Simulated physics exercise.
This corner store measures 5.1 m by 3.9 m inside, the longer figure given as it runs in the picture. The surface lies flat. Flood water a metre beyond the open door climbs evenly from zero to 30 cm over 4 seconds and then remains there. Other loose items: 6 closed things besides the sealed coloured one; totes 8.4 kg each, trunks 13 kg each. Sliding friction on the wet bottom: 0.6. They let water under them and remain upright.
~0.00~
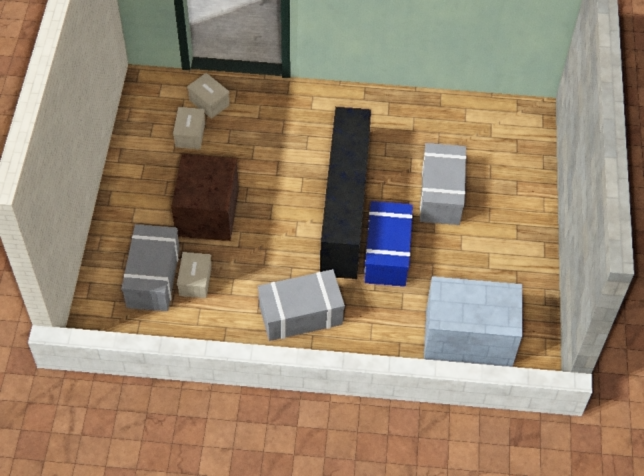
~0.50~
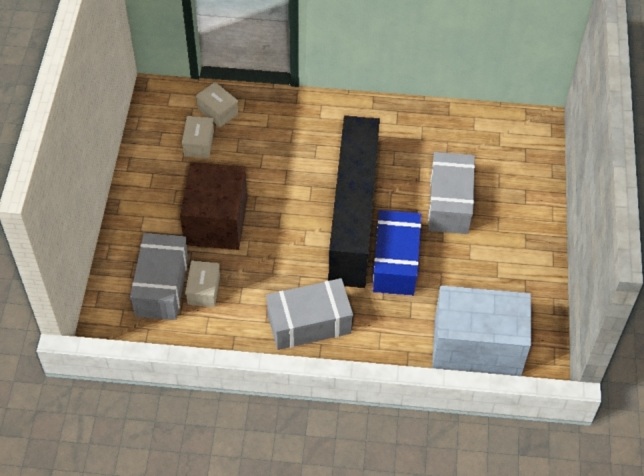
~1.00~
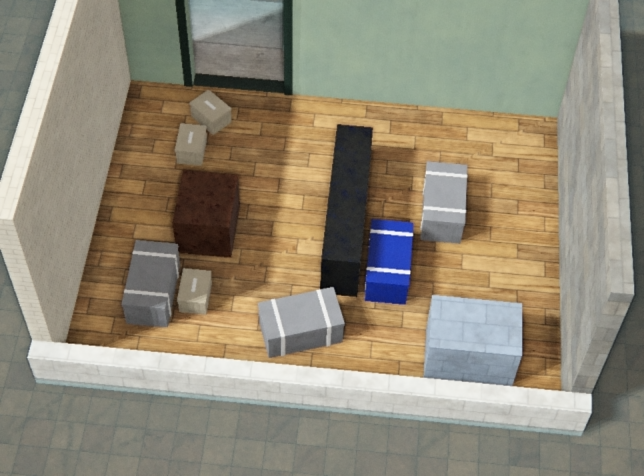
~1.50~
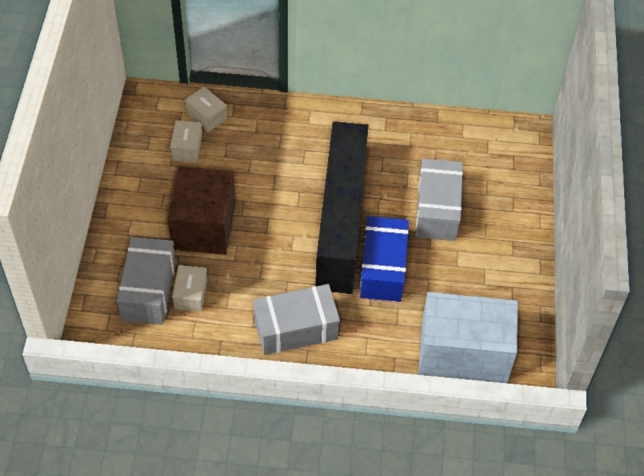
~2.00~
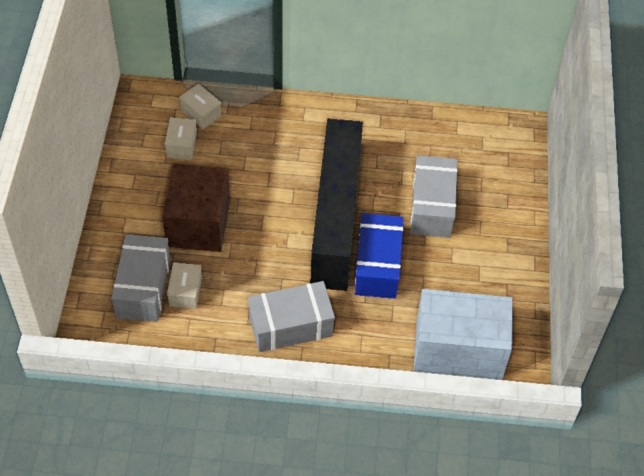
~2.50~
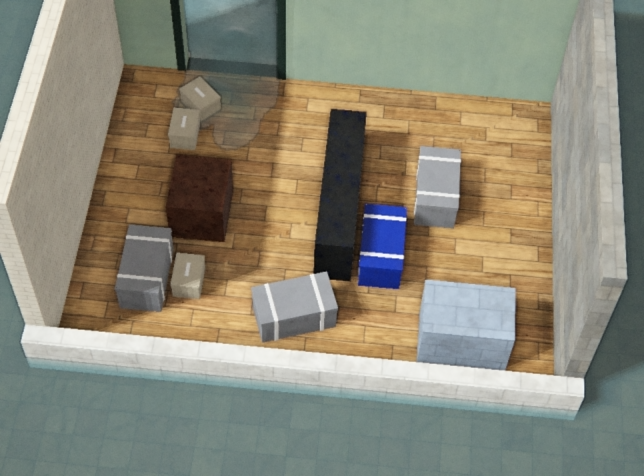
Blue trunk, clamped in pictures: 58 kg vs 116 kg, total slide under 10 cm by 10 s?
It stays steady with the lesser amount.
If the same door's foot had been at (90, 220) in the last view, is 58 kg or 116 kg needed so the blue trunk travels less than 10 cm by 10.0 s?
The light one suffices.
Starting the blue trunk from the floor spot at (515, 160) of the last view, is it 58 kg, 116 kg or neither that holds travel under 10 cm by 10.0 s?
Result: Both pass.
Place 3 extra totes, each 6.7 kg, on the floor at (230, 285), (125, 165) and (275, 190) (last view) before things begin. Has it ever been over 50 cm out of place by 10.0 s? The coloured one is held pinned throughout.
Result, in order - exceeds it; exceeds it; exceeds it.
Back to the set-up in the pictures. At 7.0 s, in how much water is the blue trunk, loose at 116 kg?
About 0 cm.
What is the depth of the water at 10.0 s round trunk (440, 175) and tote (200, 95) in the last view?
Depth approx. 2 cm / 19 cm.
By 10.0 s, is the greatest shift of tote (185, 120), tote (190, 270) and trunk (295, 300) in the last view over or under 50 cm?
Exceeded, Exceeded, Exceeded, in that order.
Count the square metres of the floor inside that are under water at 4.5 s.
Some 6.5 m2 of it.
After 3.5 s the blue trunk would be 0 cm from its start with 58 kg and 0 cm from its start with 116 kg; 0 cm of water round it then.
After 4.5 s the blue trunk would be 0 cm from its start with 58 kg and 0 cm from its start with 116 kg; 0 cm of water round it then.
After 7.0 s the blue trunk would be 0 cm from its start with 58 kg and 0 cm from its start with 116 kg; 0 cm of water round it then.
After 10.0 s the blue trunk would be 0 cm from its start with 58 kg and 0 cm from its start with 116 kg; 4 cm of water round it then.
